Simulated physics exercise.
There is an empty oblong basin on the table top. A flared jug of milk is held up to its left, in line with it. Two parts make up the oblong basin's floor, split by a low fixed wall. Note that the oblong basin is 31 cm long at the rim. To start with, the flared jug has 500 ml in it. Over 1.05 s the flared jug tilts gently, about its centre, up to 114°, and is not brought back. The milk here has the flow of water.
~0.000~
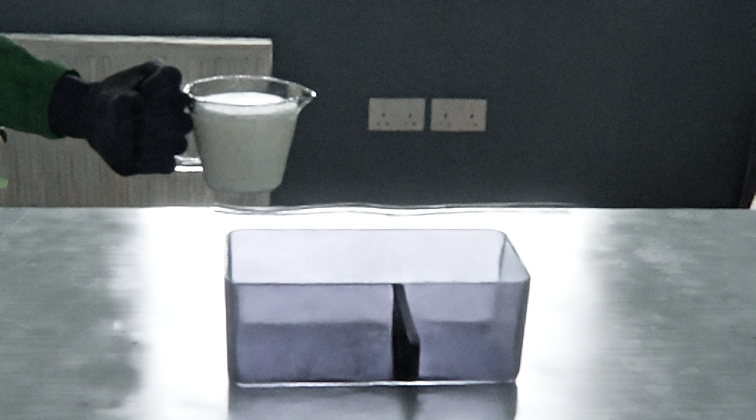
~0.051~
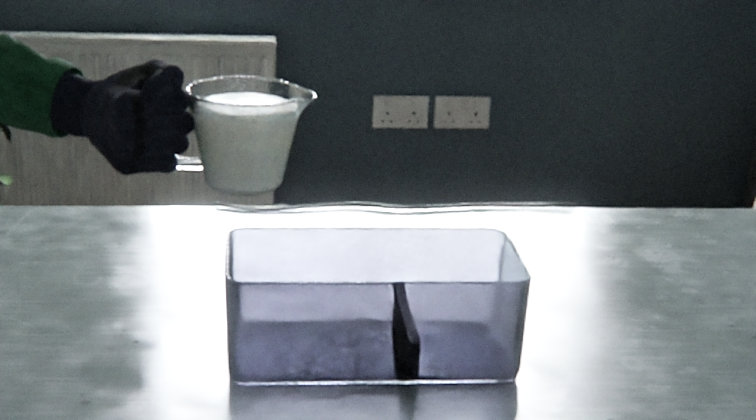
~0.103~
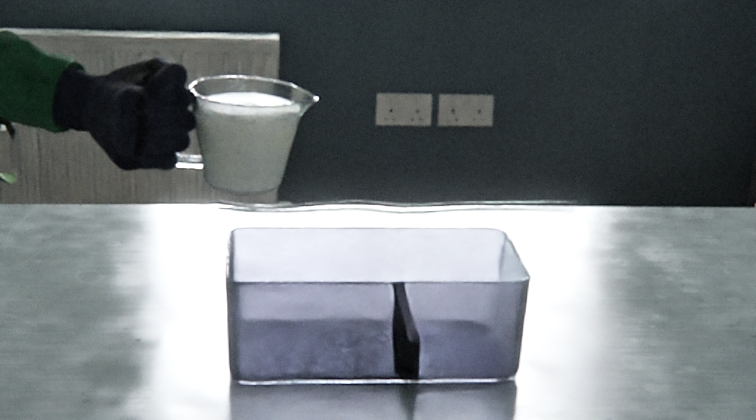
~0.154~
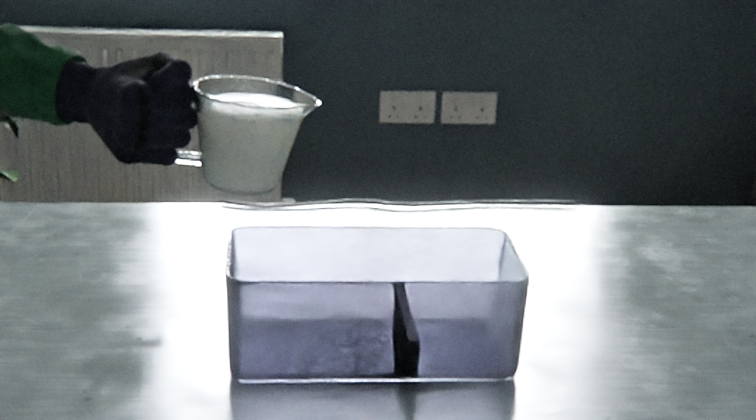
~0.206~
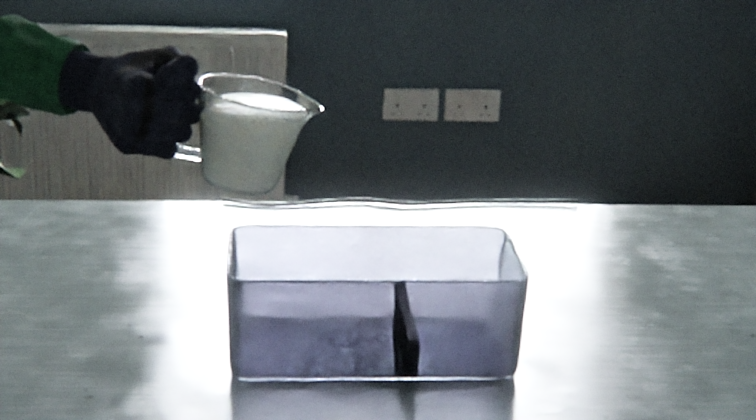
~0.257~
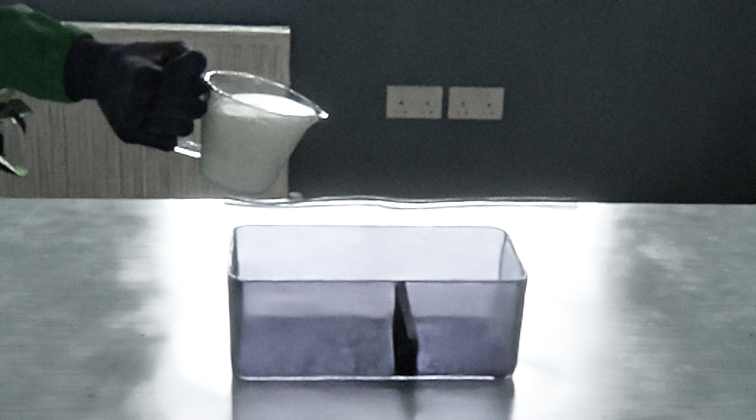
The video shows a dark-gloved hand holding a clear flared jug of milk above and to the left of an empty oblong basin with a low dark divider, then slowly tilting the jug slightly to the right.
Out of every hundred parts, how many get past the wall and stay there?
About 5 out of 100.
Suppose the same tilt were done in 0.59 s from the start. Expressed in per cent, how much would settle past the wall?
Roughly 10 %.
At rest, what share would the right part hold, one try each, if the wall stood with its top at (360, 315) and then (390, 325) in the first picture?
First try about 50 %, second try about 15 %.
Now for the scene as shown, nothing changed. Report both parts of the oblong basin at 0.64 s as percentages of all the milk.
Around 20 on the left and around 0 on the right.
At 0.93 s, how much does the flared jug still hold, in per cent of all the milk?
4 %.
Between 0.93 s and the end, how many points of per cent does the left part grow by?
Close to 6% of the whole.
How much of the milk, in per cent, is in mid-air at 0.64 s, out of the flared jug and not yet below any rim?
Some 26 % is the figure.
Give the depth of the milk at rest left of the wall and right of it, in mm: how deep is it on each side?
The left side settles near 18 mm and the right side near 2 mm.
Then, 0.64 s in, the tilt is 77° and 54 per cent is still to pour, 21 is left of the wall and 0 right of it.
Then, 0.93 s in, the tilt is 110° and 4 per cent is still to pour, 87 is left of the wall and 2 right of it.
Then, 1.23 s in, the tilt is 114° and 0 per cent is still to pour, 93 is left of the wall and 5 right of it.
Then, 1.55 s in, the tilt is 114° and 0 per cent is still to pour, 93 is left of the wall and 5 right of it.
Finally, 93 per cent lies left of the wall, 5 right of it and 2 outside.
